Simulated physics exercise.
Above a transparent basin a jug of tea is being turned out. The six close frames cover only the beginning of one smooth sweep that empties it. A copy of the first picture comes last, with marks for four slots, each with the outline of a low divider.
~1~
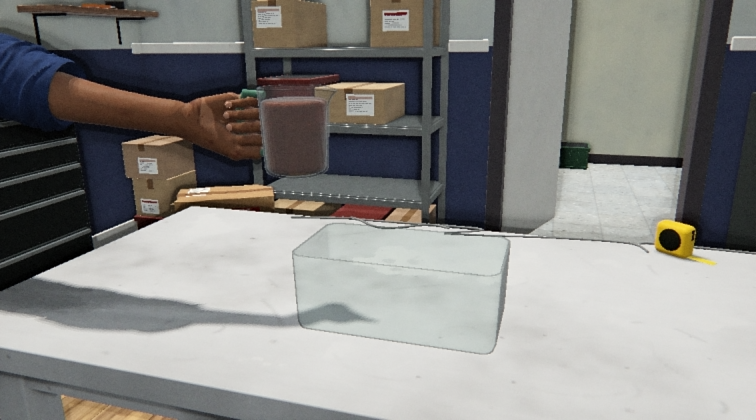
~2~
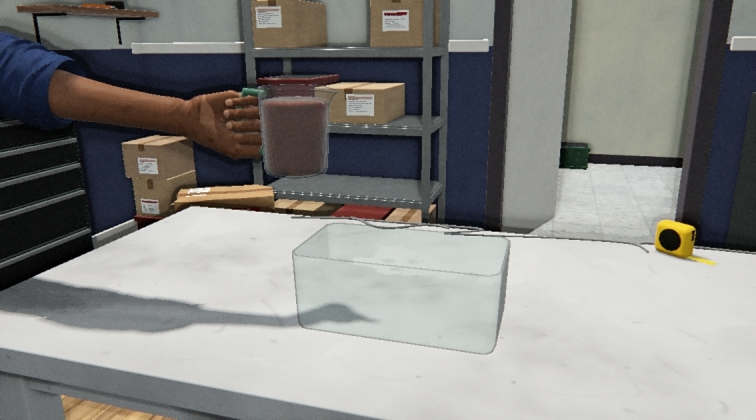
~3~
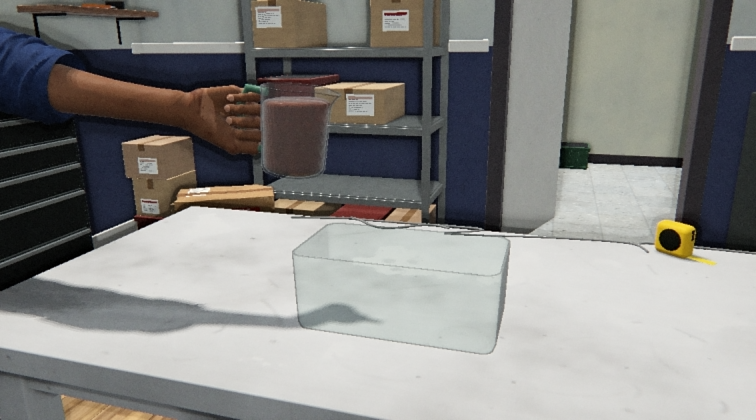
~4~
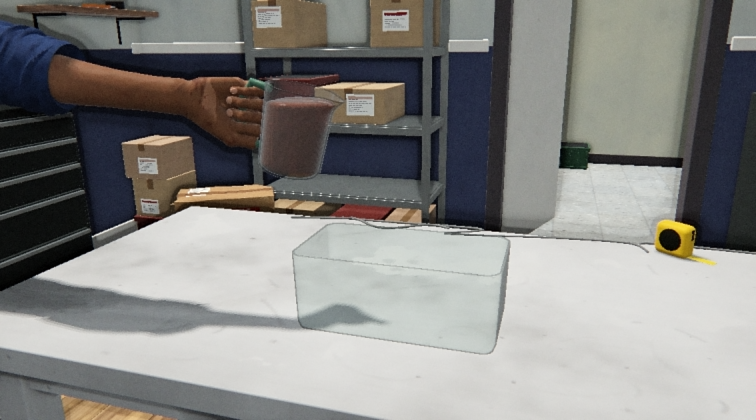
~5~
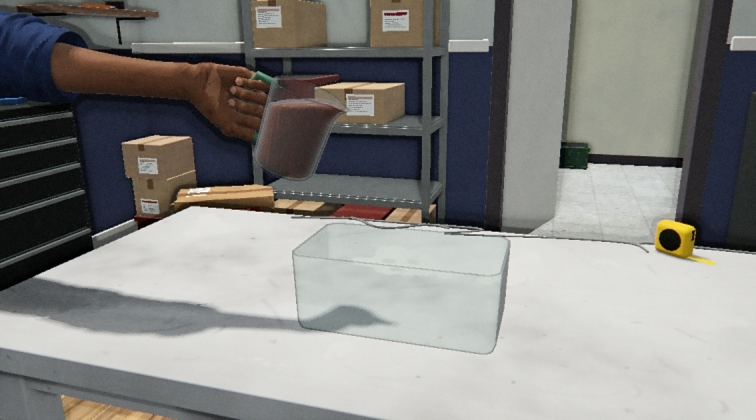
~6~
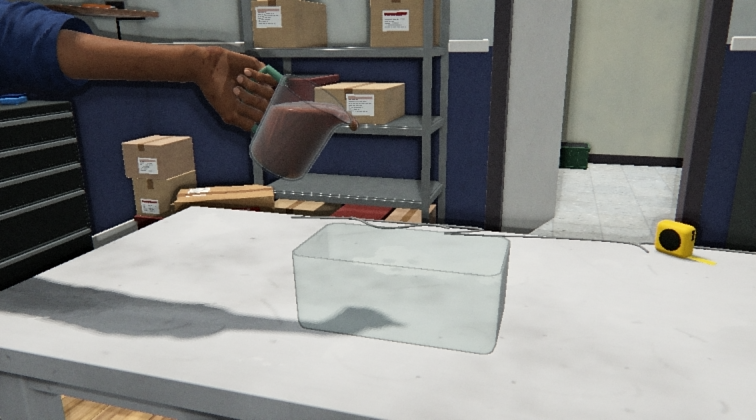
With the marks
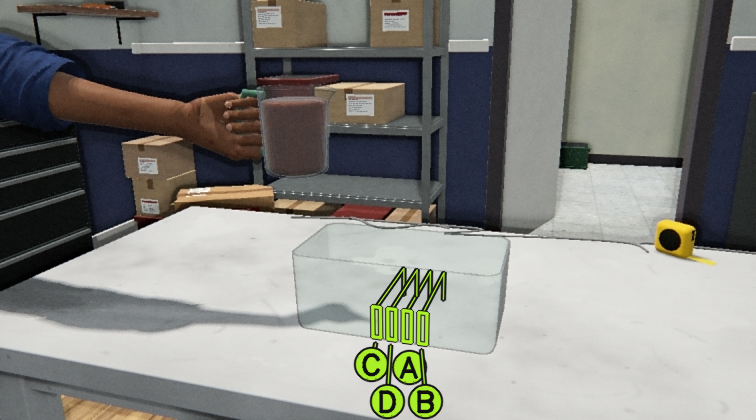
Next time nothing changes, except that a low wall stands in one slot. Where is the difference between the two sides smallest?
The best slot is C.
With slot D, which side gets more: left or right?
The left one.
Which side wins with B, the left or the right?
The left side.
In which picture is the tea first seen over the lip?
In picture 6.
On the marked copy, A at (406, 347); B at (421, 350); C at (375, 343); D at (390, 345).
Choosing A, about 93 % ends left of the wall and 3 % right of it; 4 % is lost outside.
Choosing B, about 92 % ends left of the wall and 5 % right of it; 3 % is lost outside.
Choosing C, about 51 % ends left of the wall and 48 % right of it.
Choosing D, about 80 % ends left of the wall and 14 % right of it; 5 % is lost outside.
